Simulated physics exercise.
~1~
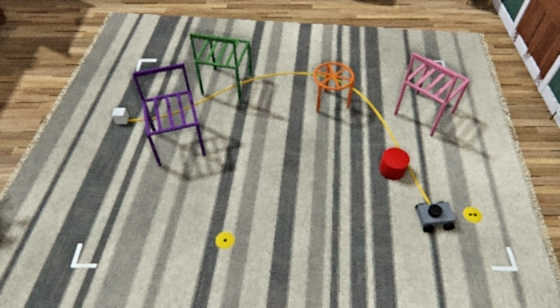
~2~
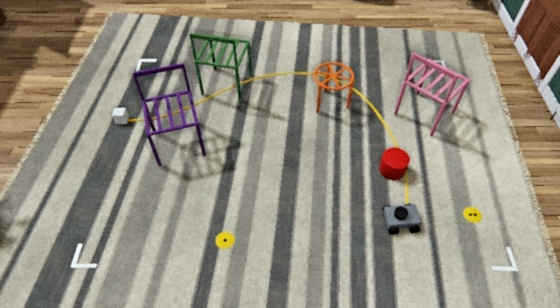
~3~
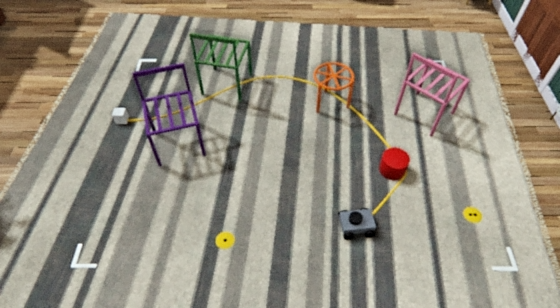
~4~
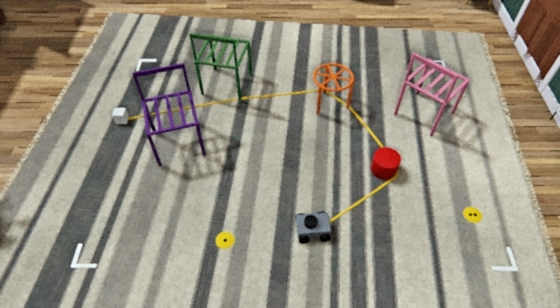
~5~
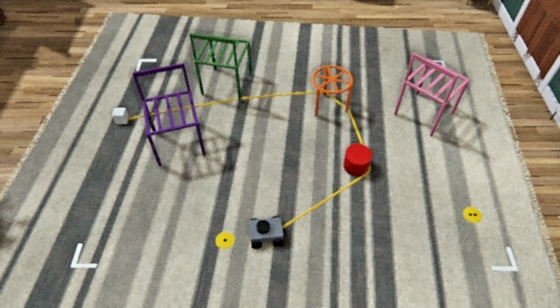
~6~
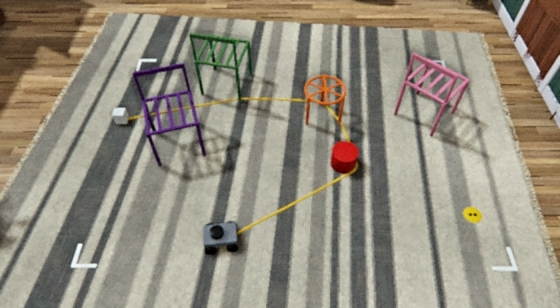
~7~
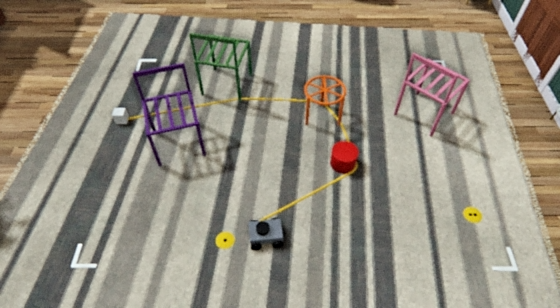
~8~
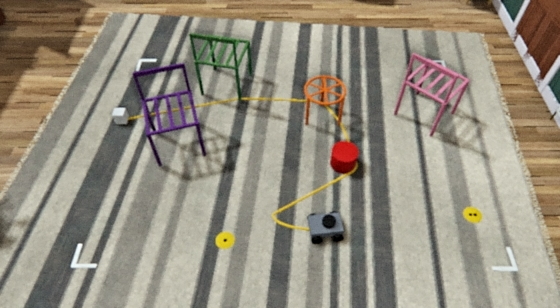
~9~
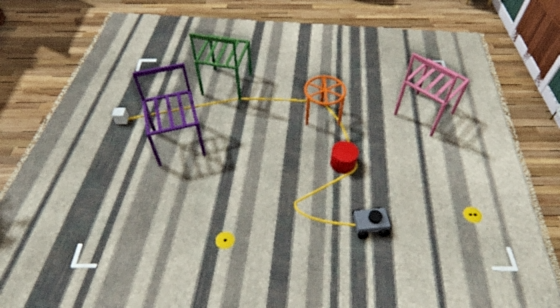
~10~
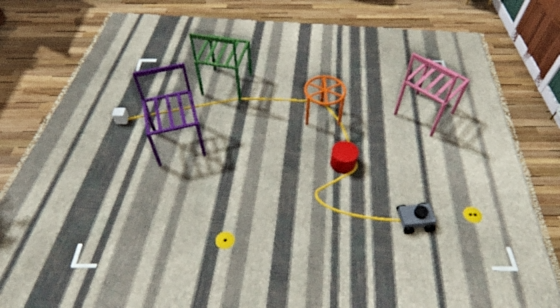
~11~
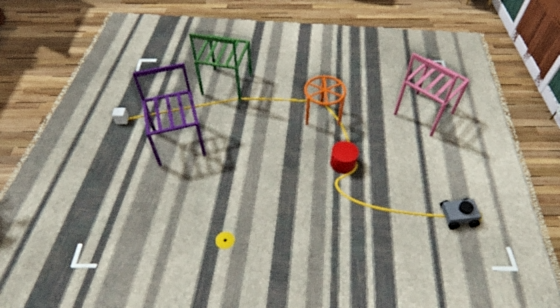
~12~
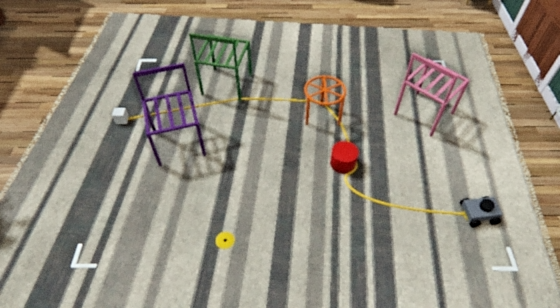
A cart pulls its lead left, dragging a red tub and orange stool, then returns right.
